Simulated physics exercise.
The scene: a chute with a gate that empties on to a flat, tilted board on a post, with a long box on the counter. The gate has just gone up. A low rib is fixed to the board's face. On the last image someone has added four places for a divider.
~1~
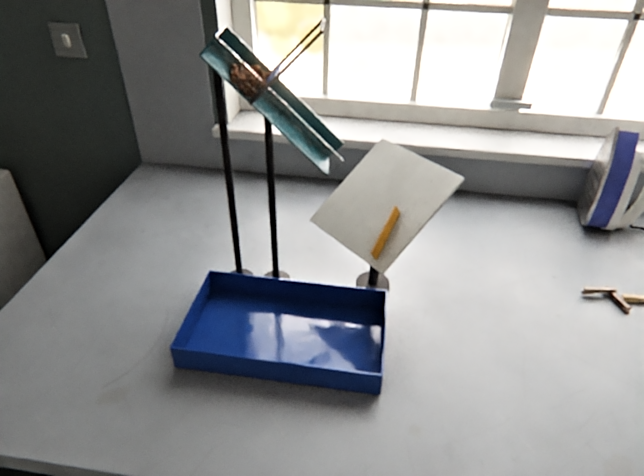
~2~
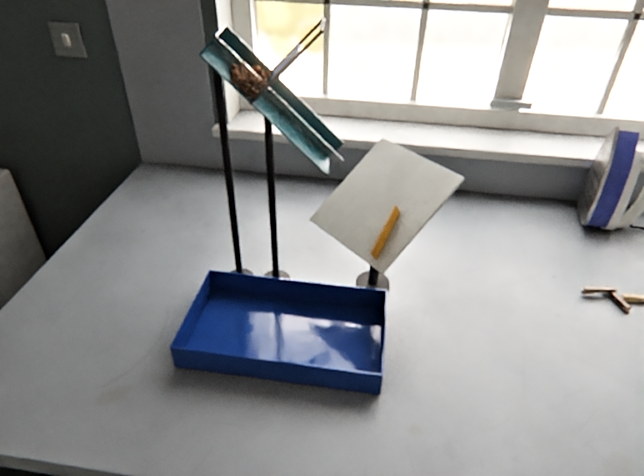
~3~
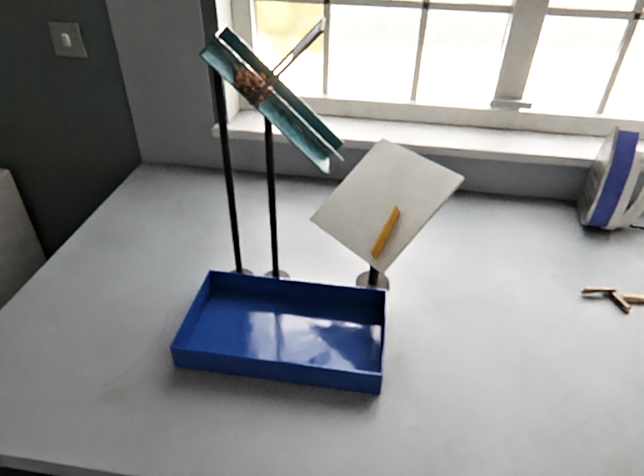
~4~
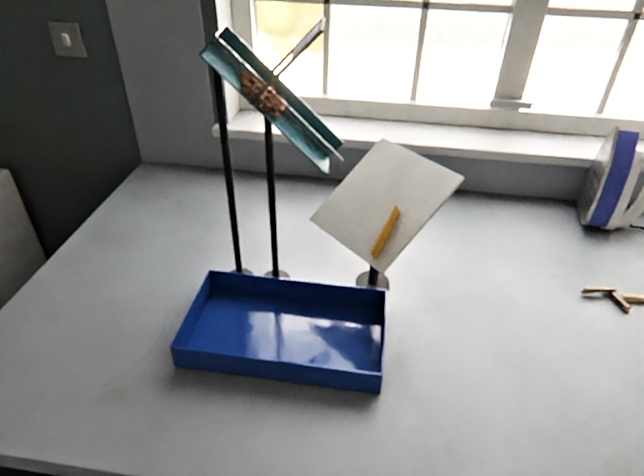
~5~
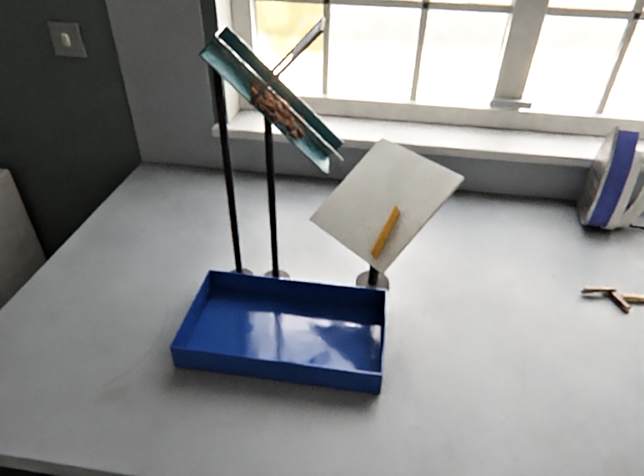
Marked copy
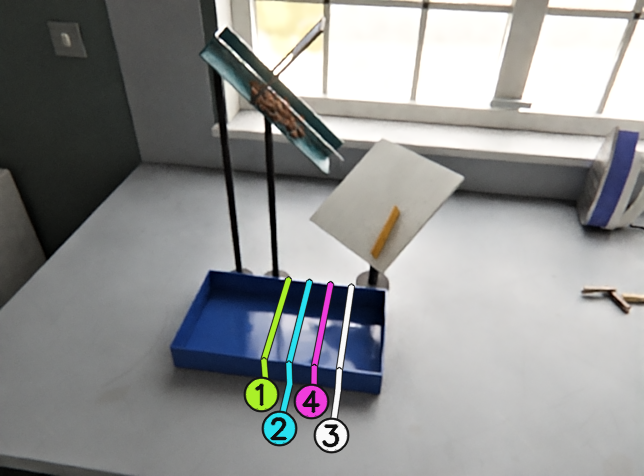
Small brown pieces slide partway down a sloping teal chute above a tilted white board.
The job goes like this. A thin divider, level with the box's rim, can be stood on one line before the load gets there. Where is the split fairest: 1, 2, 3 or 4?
Line 4 does it best.
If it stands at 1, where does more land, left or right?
The right side.
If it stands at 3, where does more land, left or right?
Left.
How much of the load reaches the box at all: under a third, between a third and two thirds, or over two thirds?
About that: Over two thirds.
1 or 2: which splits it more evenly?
It is 2.
On the marked copy, line 1 crosses the front rim at (264, 359); line 2 crosses the front rim at (289, 362); line 3 crosses the front rim at (339, 369); line 4 crosses the front rim at (314, 365).
With 1, of what is caught, about a tenth on the left of the divider, almost all on the right.
With 2, of what is caught, roughly a quarter on the left of the divider, the larger part on the right.
With 3, of what is caught, almost all on the left of the divider, about a tenth on the right.
With 4, of what is caught, roughly half on the left of the divider, roughly half on the right.
